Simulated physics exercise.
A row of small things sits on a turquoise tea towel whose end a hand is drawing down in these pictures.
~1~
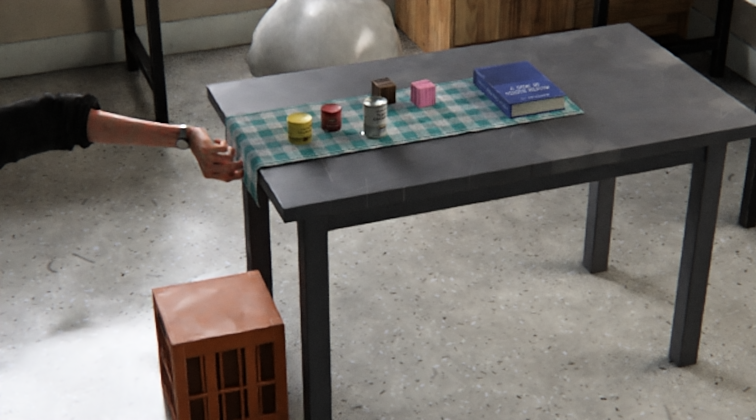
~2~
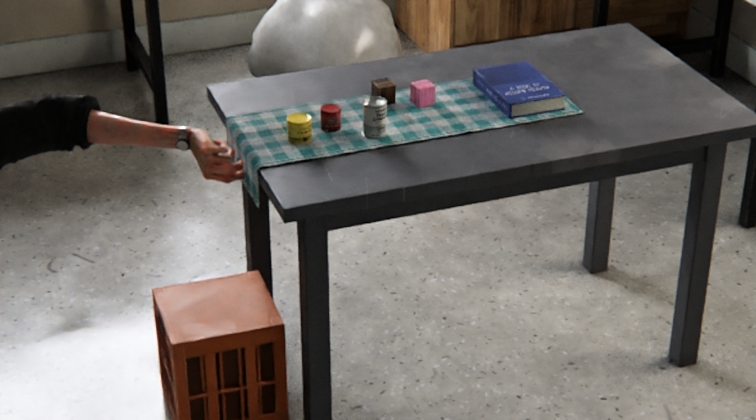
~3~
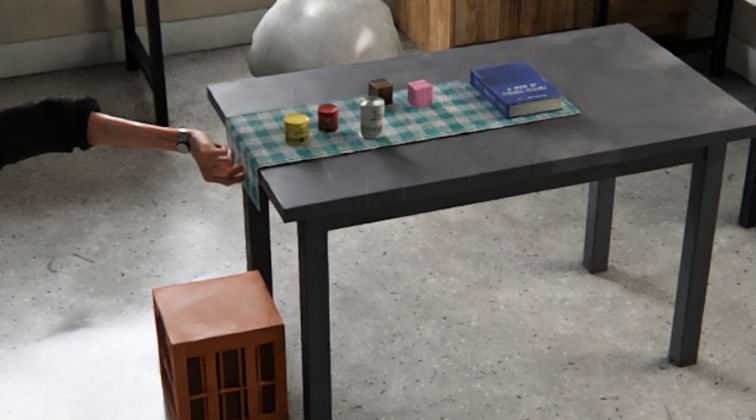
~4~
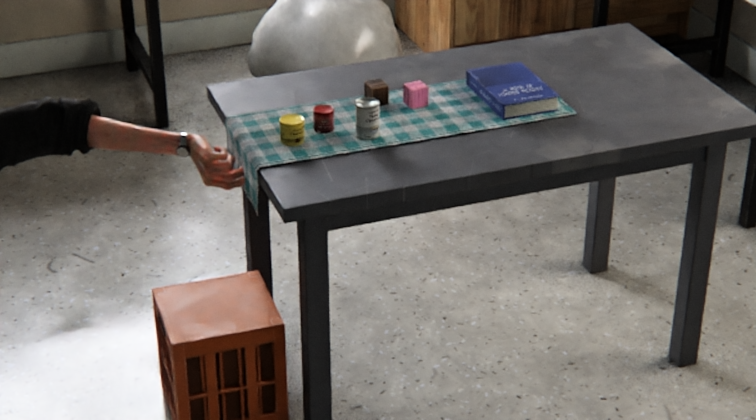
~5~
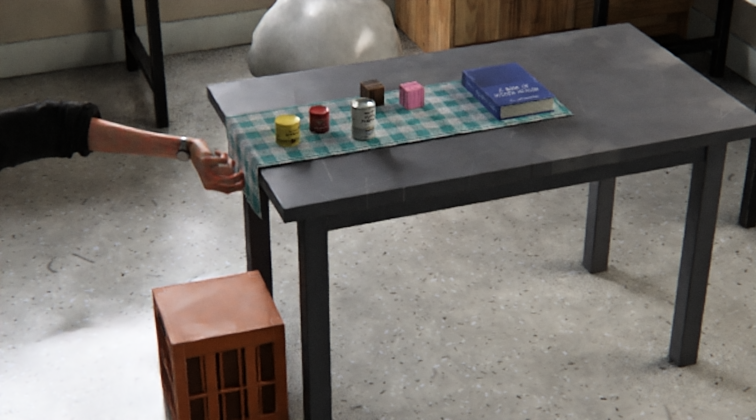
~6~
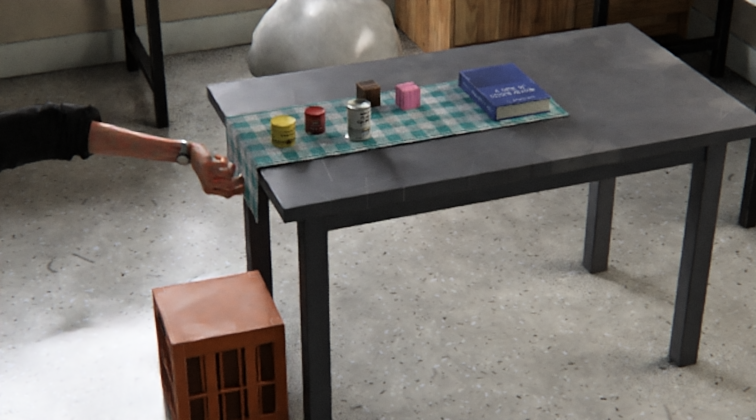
On a dark table beside a reddish-brown crate, a hand at the left drew down the end of a turquoise checked towel, and the cans, small cubes and blue book on it shifted slightly left.
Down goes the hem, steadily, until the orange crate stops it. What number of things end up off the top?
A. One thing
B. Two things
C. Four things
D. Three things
The answer is D.
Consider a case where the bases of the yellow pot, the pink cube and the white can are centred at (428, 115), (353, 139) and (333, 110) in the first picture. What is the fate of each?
Each in turn: The yellow pot stays aloft, the pink cube goes down, the white can goes down.
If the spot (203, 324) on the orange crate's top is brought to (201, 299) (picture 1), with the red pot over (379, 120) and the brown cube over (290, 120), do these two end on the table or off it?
The red pot stays aboard; the brown cube is lost.
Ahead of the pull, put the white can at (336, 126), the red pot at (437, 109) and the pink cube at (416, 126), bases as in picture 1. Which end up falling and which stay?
Of the three, the white can takes a tumble, the red pot stays aboard, the pink cube stays aboard.
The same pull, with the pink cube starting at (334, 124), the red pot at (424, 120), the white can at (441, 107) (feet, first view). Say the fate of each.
The pink cube will end up off, the red pot will stay where it is, the white can will stay where it is.
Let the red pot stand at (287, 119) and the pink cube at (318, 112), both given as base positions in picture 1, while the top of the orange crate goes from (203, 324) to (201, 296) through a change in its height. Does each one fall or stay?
The red pot? Lost. The pink cube? Lost.
Early on, hem near (244, 247); yellow pot gone.
Midway, hem near (245, 282); yellow pot and red pot gone.
Finally, hem on the crate; yellow pot, red pot and white can gone. The table loses three.
